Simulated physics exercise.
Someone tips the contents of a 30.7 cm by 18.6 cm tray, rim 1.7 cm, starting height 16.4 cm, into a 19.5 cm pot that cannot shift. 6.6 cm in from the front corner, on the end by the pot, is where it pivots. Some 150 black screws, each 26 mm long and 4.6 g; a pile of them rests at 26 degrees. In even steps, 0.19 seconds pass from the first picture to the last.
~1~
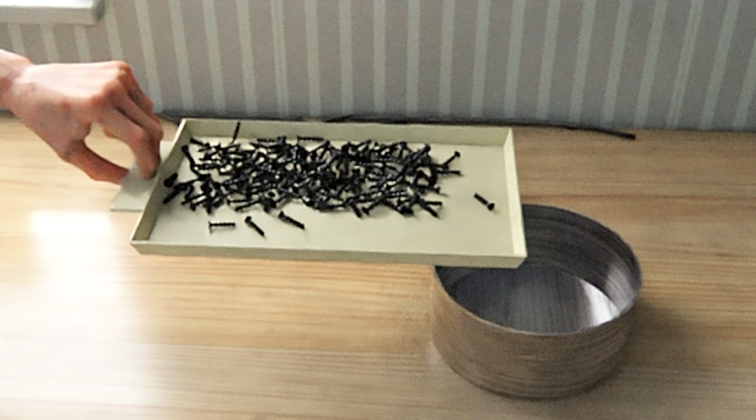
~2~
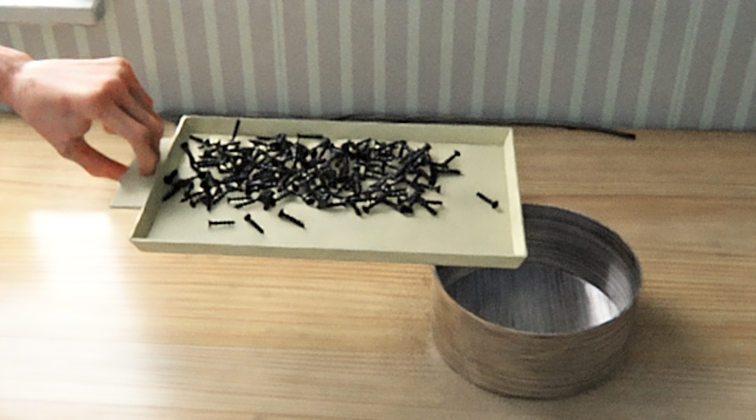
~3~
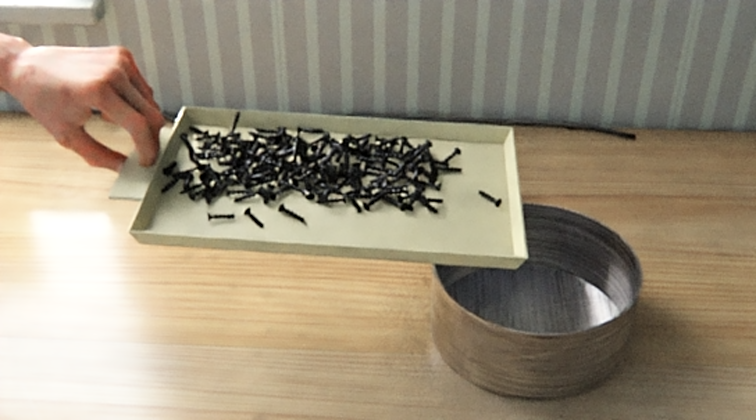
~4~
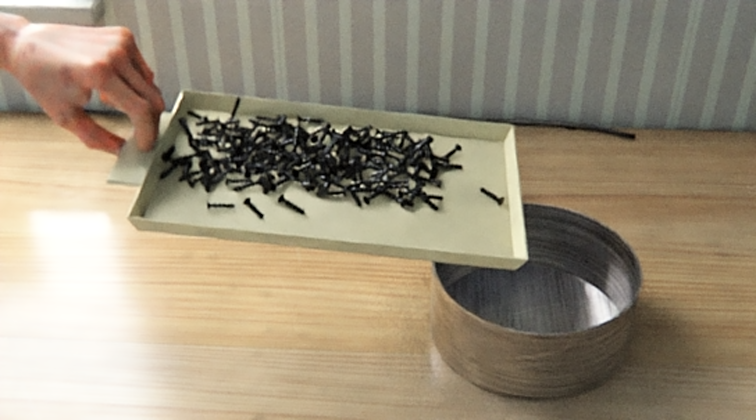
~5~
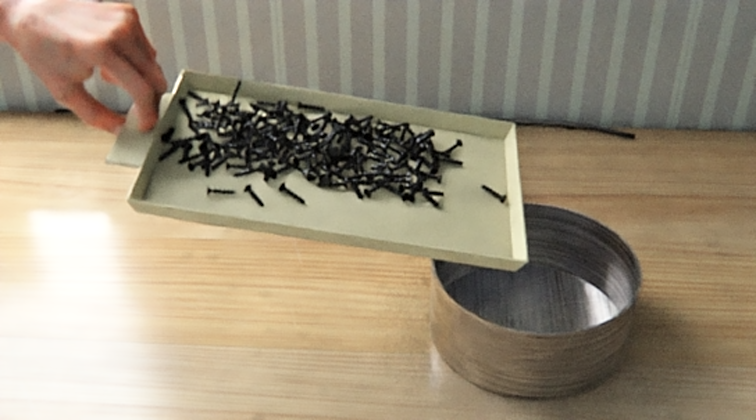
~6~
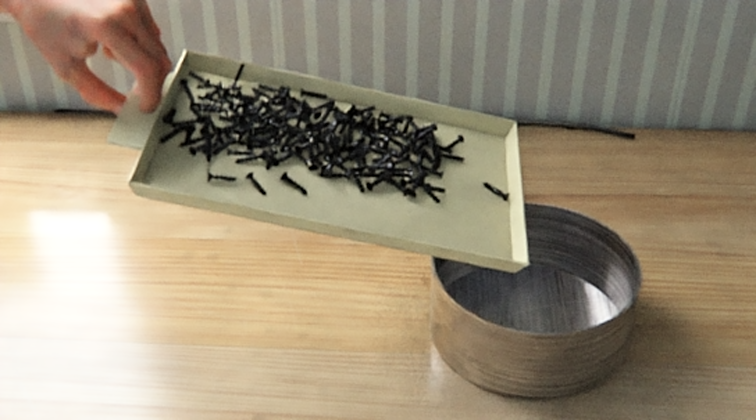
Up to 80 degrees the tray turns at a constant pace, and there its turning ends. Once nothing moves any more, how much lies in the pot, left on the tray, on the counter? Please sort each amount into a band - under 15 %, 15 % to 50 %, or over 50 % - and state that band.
Pot: 15 % to 50 %; tray: Under 15 %; counter: Over 50 %.
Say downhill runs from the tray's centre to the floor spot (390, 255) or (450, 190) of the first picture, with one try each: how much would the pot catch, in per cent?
First try: Around 5 percent; second try: Around 85 percent.
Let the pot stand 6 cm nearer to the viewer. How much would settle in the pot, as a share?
Then close to 95 per cent.
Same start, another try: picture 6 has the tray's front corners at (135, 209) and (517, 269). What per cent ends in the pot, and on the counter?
You'd end with pot at 5 and counter at 95.
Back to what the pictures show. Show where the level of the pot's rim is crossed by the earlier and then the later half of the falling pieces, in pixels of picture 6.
First half close to (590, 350), second half close to (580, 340).
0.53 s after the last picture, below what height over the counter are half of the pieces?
Height: Around 16 cm.
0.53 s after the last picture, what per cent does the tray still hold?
Roughly 60 percent of the load, I'd say.
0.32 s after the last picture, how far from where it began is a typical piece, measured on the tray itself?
I'd say close to 6 centimetres.
Then, 0.32 s after the last picture, tilt 46 degrees; the tray holds 100 %, the pot 0 %.
Then, 0.53 s after the last picture, tilt 68 degrees; the tray holds 60 %, the pot 5 %.
Then, 0.86 s after the last picture, tilt 80 degrees; the tray holds 0 %, the pot 35 %.
In the end, pot 40 %, tray 0 %, counter 60 %.
